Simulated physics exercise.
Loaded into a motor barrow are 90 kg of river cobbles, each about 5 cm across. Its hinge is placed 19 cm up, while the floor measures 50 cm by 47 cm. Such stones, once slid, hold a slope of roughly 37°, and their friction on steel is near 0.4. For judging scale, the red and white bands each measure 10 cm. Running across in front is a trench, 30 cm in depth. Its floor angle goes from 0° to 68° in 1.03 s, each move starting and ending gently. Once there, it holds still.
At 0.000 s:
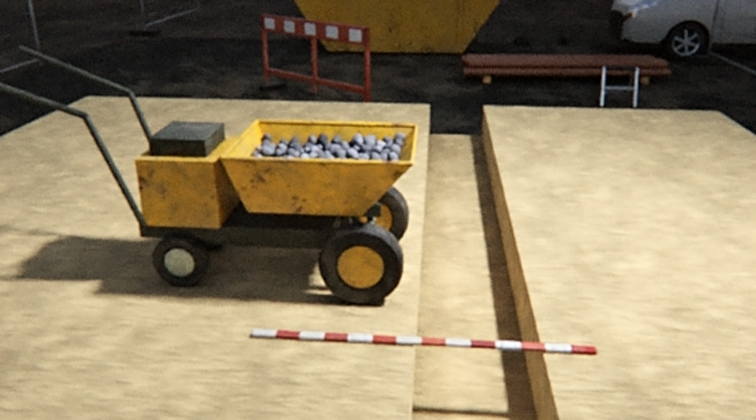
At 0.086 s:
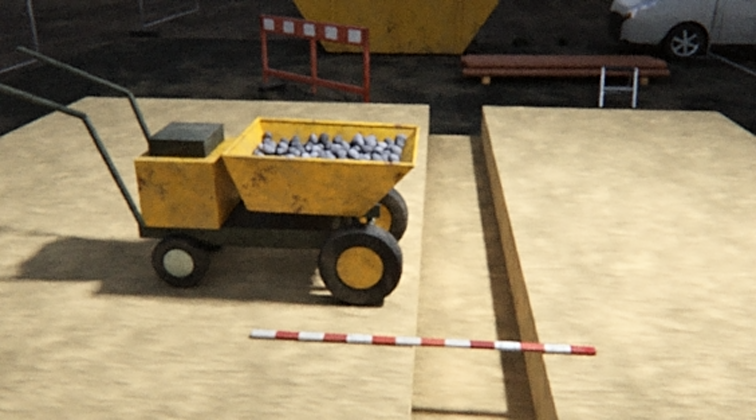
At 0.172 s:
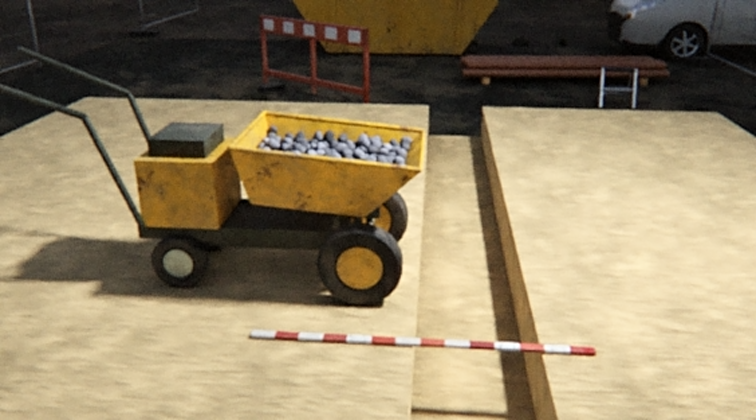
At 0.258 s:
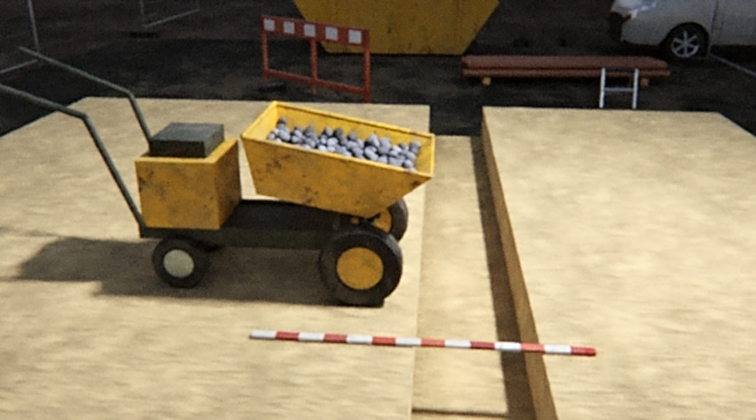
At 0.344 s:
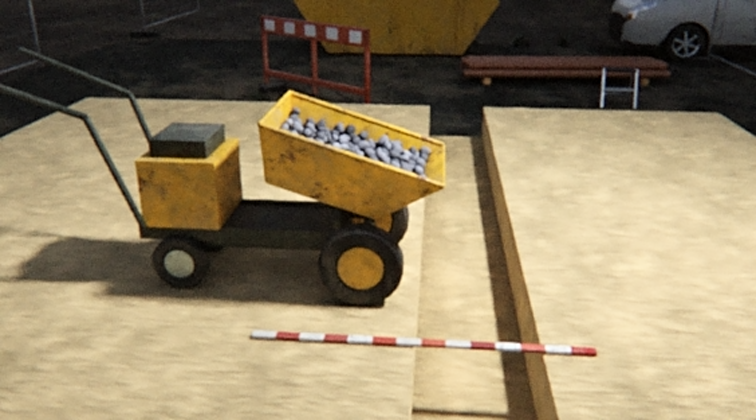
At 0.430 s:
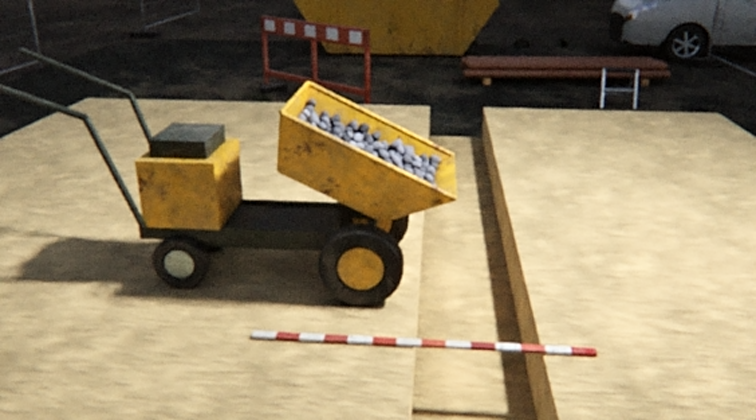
Yellow motor barrow standing beside a trench, its skip of grey cobbles tilting steadily towards the right, rear edge rising.
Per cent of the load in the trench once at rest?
About 79 %.
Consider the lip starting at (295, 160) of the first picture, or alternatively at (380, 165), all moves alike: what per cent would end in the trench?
From the first spot near 70, from the second near 100 per cent.
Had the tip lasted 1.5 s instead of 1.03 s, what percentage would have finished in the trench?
Close to 85 per cent then.
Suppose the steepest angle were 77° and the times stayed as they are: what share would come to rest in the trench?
It comes out at about 85 percent.
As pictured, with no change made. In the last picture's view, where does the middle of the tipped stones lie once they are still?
Roughly (502, 323), I'd say.
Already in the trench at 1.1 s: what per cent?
About 25 per cent by then.
After 0.8 s the floor is at 57°; 100 % in the skip; the foremost stones are at (469, 225).
After 1.1 s the floor is at 68°; 75 % in the skip, 23 % in the trench, 2 % past the trench; the foremost stones are at (535, 279).
After 1.5 s the floor is at 68°; 30 % in the skip, 49 % in the trench, 21 % past the trench; the foremost stones are at (626, 286).
After 3.4 s the floor is at 68°; 0 % in the skip, 79 % in the trench, 21 % past the trench; the foremost stones are at (713, 294).
